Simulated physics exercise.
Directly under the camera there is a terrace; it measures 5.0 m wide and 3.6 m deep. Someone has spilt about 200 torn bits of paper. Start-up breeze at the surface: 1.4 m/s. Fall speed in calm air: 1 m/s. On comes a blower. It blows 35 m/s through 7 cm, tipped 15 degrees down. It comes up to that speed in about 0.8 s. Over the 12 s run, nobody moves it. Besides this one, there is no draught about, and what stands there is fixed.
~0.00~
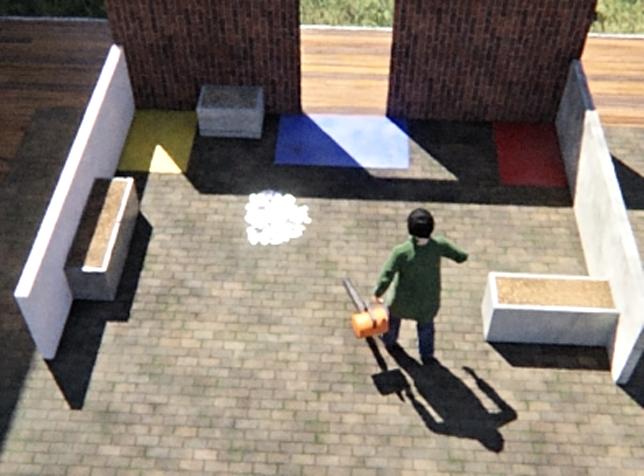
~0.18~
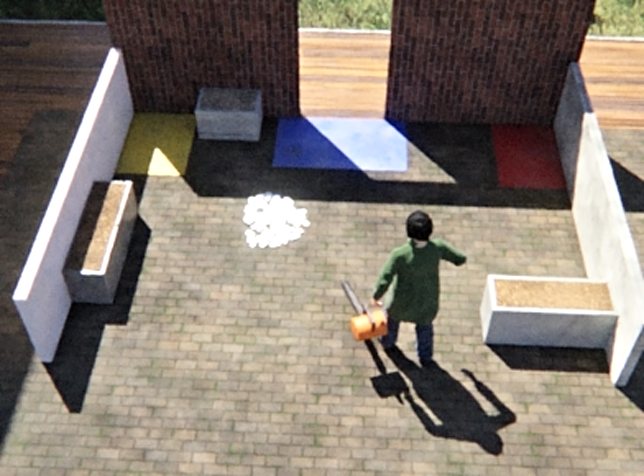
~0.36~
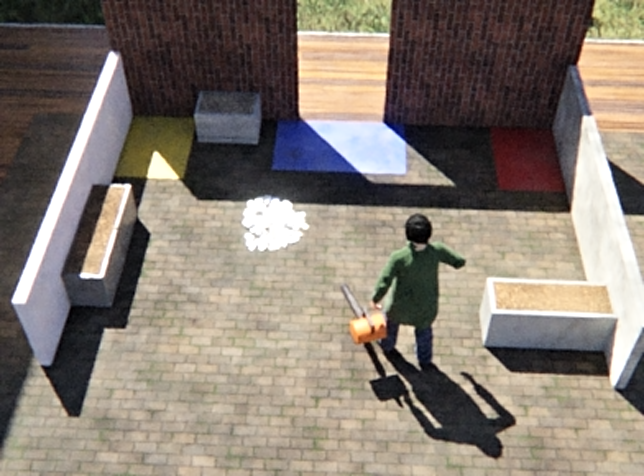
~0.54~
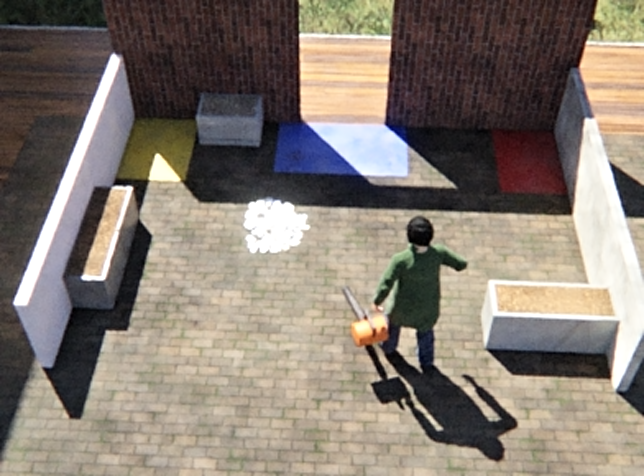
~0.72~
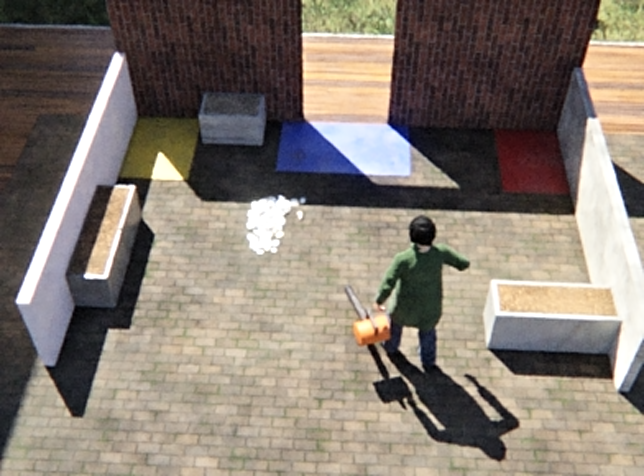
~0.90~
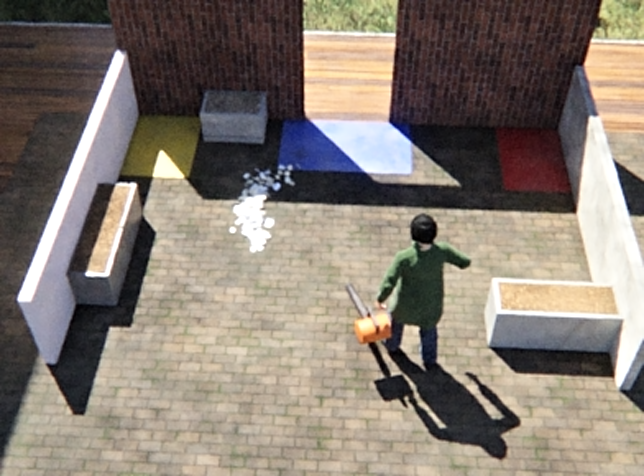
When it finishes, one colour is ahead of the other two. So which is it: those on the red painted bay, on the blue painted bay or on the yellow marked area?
The yellow one.
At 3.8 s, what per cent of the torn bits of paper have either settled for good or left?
About 30 %.
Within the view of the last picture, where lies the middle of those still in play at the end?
Near (140, 133).
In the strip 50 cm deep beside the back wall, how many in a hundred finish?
That works out to some 60 %.
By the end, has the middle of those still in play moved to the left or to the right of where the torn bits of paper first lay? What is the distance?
Leftward, by about 1.8 m.
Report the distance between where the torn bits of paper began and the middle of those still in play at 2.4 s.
About 1.8 m.
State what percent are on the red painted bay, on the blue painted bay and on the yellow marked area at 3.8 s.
I'd put it at roughly 0 percent on red, 0 percent on blue and 90 percent on yellow.
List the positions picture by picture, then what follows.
The middle of the torn bits of paper is near (271, 218), none has stirred yet and the mouth of the blower is at (346, 281), in the first frame.
The middle of the torn bits of paper is near (270, 218), none has stirred yet, the blue painted bay is centred on (341, 143), the red painted bay is centred on (528, 155) and the yellow marked area is centred on (158, 143), in the second frame.
The middle of the torn bits of paper is near (269, 222), none has stirred yet, the top of a planter is at (228, 104) and the top of a planter is at (97, 228), in the third frame.
The middle of the torn bits of paper is near (271, 224) and about 1 % have left their places, in the fourth frame.
The middle of the torn bits of paper is near (269, 219), the farthest in sight from the blower is at (255, 204) and about 40 % have left their places, in the fifth frame.
The middle of the torn bits of paper is near (257, 205), the farthest in sight from the blower is at (282, 168) and about 80 % have left their places, in the sixth frame.
After 2.4 s, 86 % are on the move or not yet settled, 0 % are on the blue painted bay, 0 % on the red painted bay and 82 % on the yellow marked area; the middle of those still in play is near (166, 141).
After 3.8 s, 68 % are on the move or not yet settled, 0 % are on the blue painted bay, 0 % on the red painted bay and 88 % on the yellow marked area; the middle of those still in play is near (143, 136).
After 6.6 s, 52 % are on the move or not yet settled, 0 % are on the blue painted bay, 0 % on the red painted bay and 88 % on the yellow marked area; the middle of those still in play is near (139, 137).
After 12.0 s, at the end, 0 % are on the blue painted bay, 0 % on the red painted bay and 87 % on the yellow marked area; the middle of those still in play is near (140, 133).
